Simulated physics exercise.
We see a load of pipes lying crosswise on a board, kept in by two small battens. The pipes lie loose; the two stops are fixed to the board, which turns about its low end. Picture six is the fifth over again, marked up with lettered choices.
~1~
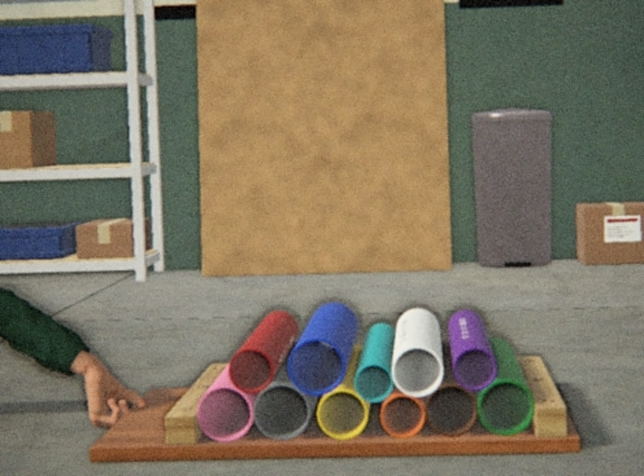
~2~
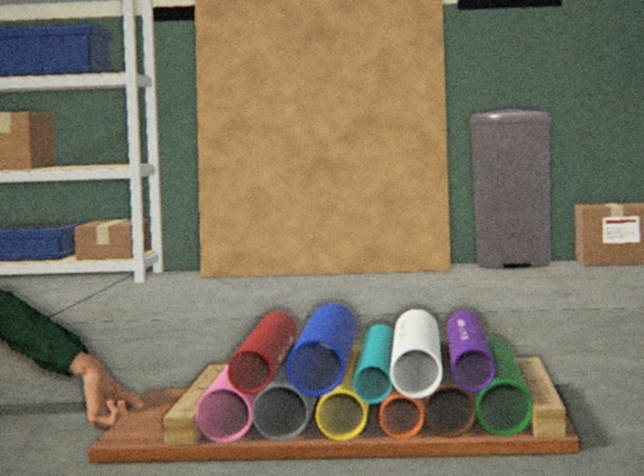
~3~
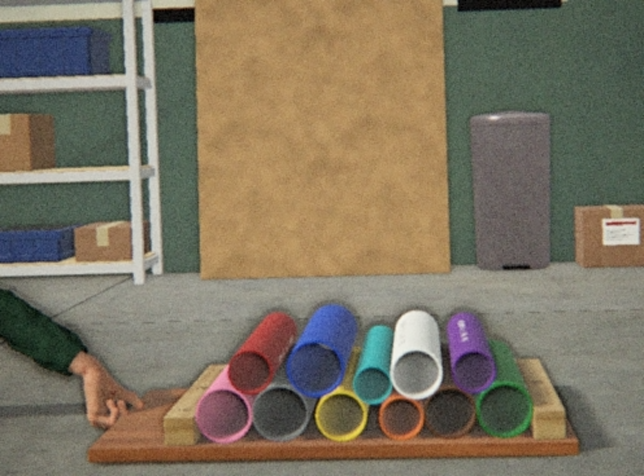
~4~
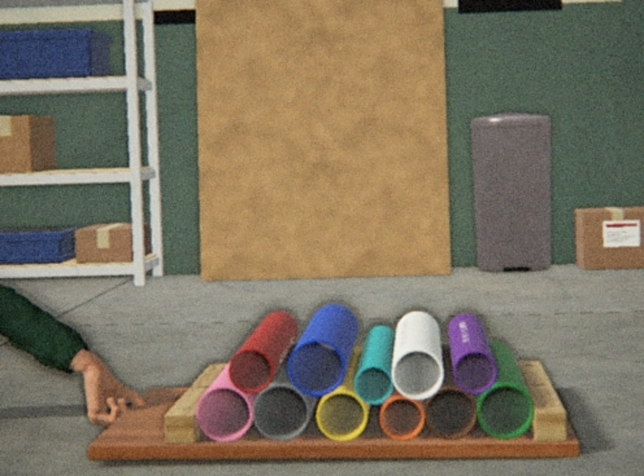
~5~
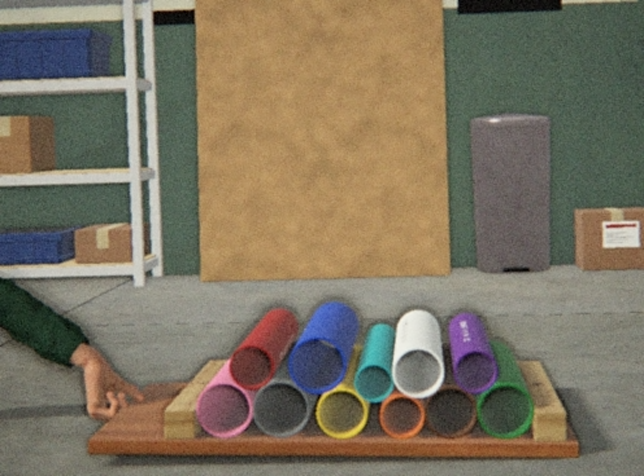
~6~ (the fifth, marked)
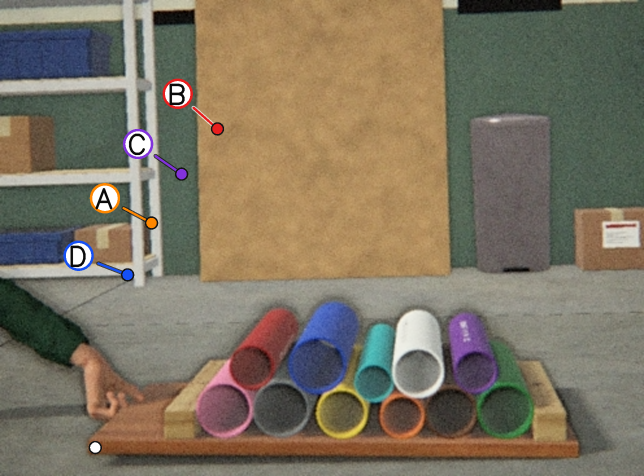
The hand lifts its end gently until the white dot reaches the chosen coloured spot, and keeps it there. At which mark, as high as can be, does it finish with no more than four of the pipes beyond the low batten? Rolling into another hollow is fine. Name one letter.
At most to A.
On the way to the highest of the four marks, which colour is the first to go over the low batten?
First is the purple one.
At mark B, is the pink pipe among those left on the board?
Yes, with B.
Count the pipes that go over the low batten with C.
At C the number is five.
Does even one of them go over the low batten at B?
At B: Yes.
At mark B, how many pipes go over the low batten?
It comes to five.
On the marked copy, A at (151, 223); B at (217, 129); C at (182, 174); D at (127, 275); the white dot at (95, 447).
Taking A. A third of the way, board at 17°.
Two thirds of the way, board at 30°.
When it is over, board at 30°, none over the low batten.
As for the rest, B five over the low batten; C five over the low batten; D none over the low batten.
